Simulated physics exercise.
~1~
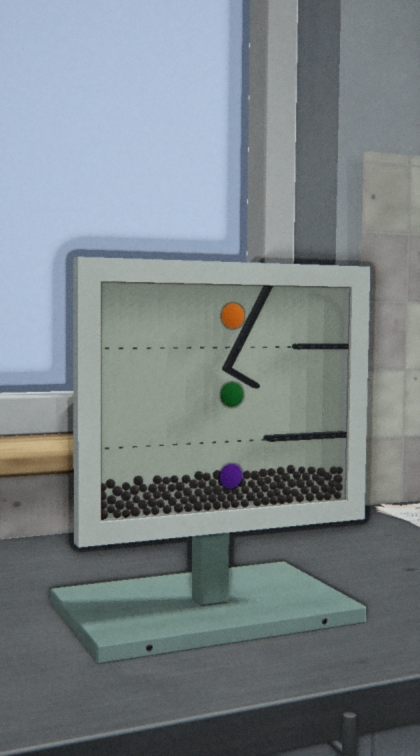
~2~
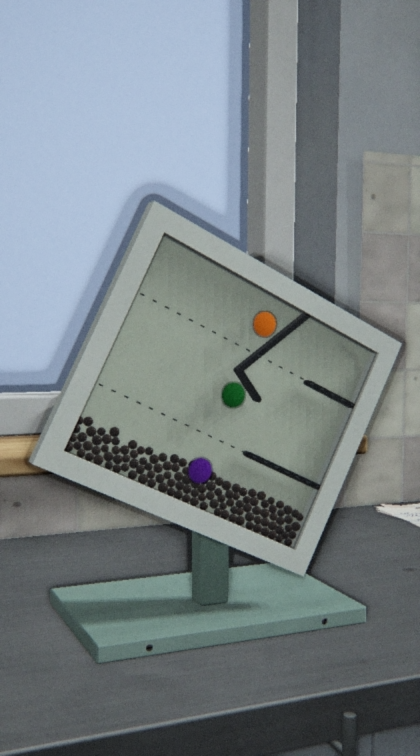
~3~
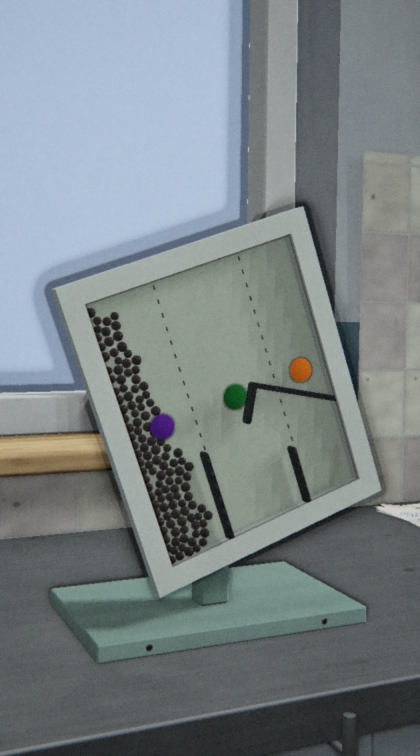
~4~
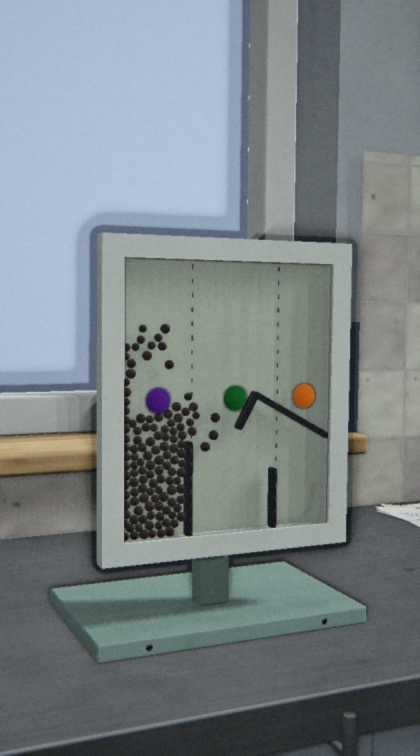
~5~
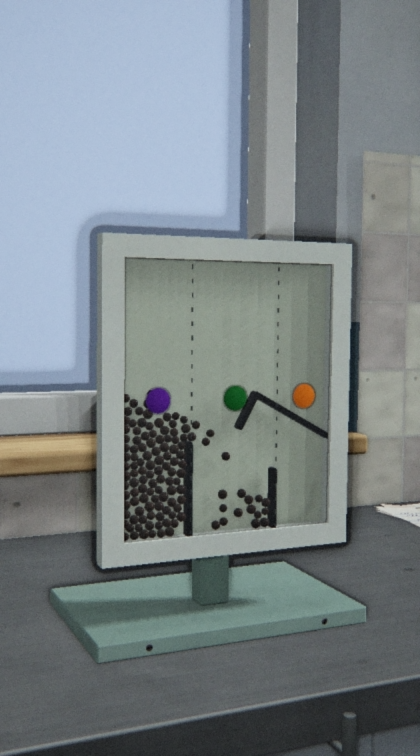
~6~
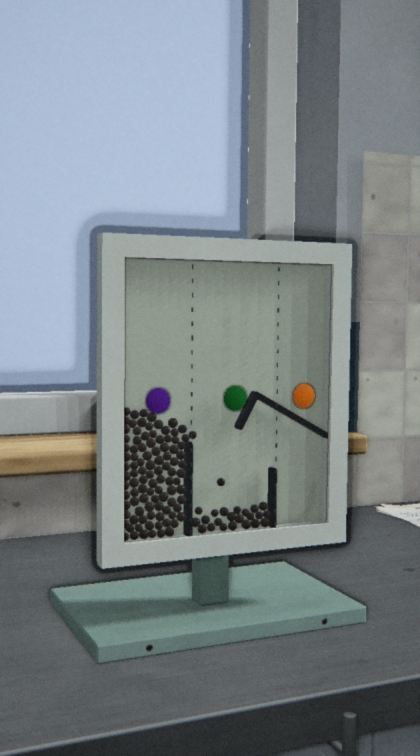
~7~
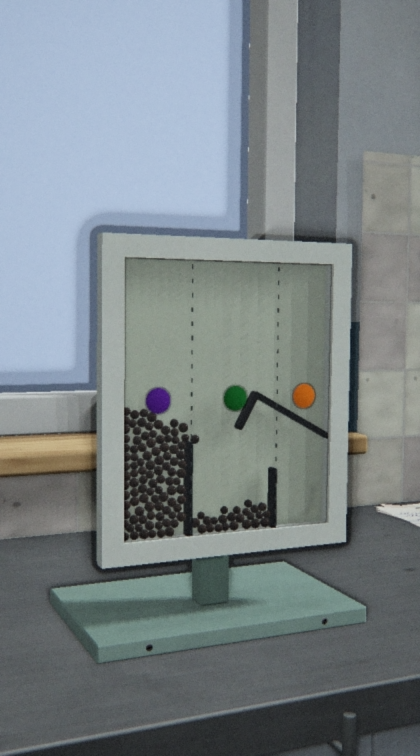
Framed case of dark beads turning a quarter clockwise, most beads piling beside the purple sticker, some spilling into the green-marked strip.
